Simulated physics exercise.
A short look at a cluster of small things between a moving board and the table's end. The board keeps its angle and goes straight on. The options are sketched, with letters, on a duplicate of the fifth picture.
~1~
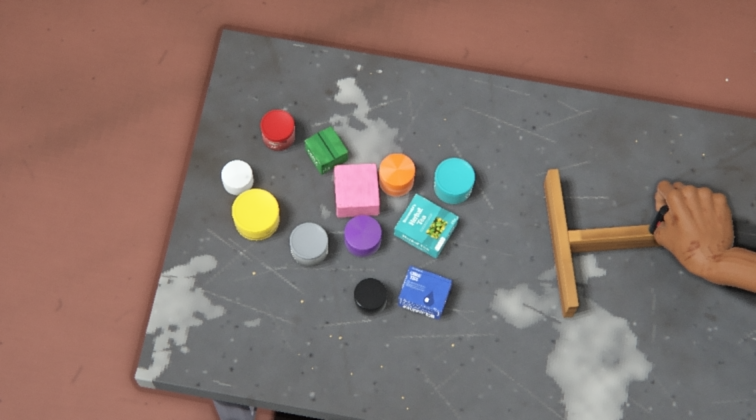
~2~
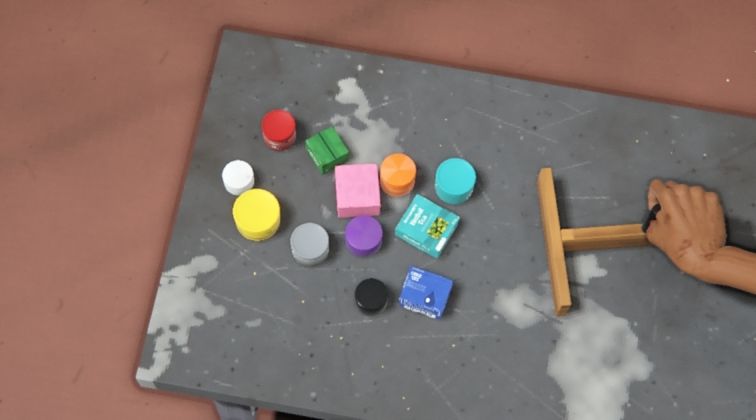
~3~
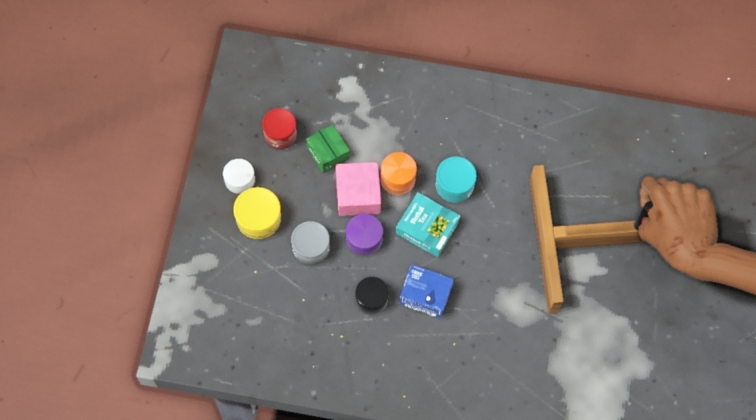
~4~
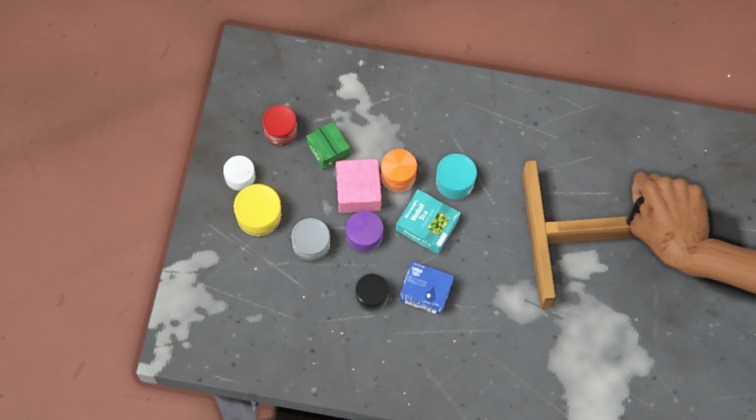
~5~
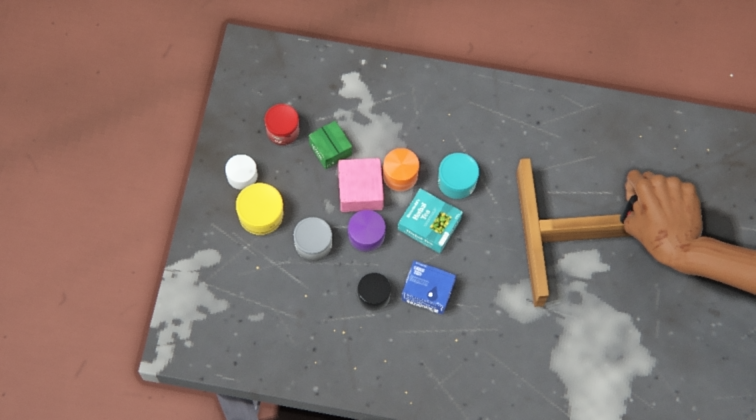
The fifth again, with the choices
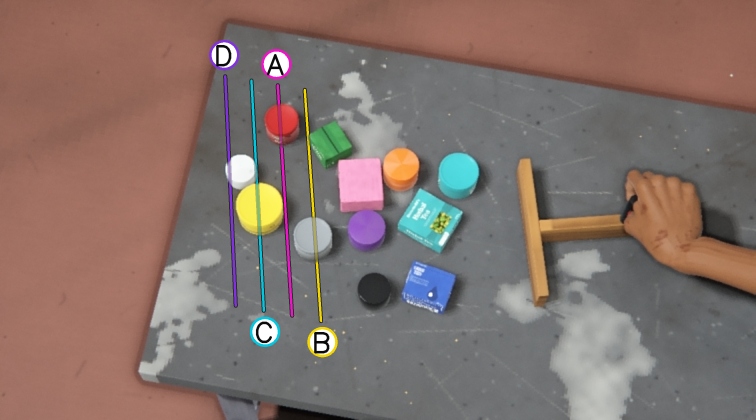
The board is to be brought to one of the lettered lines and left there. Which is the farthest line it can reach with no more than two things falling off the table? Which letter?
Stop at C.
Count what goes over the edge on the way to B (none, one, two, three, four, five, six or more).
In all, none.
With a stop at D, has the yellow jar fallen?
By then, yes.
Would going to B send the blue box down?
By then, no.
On the marked copy, A at (284, 197); B at (312, 202); C at (257, 192); D at (230, 187).
With C. Early on, board (435, 208); blue box (413, 292); orange tin (370, 161).
Further on, board (337, 191); white tin (235, 170); red jar (251, 113).
At the end, board (260, 177); yellow jar over the edge; red jar over the edge; two fallen.
As for the rest, A is within the limit but short; B is within the limit but short; D drops five.
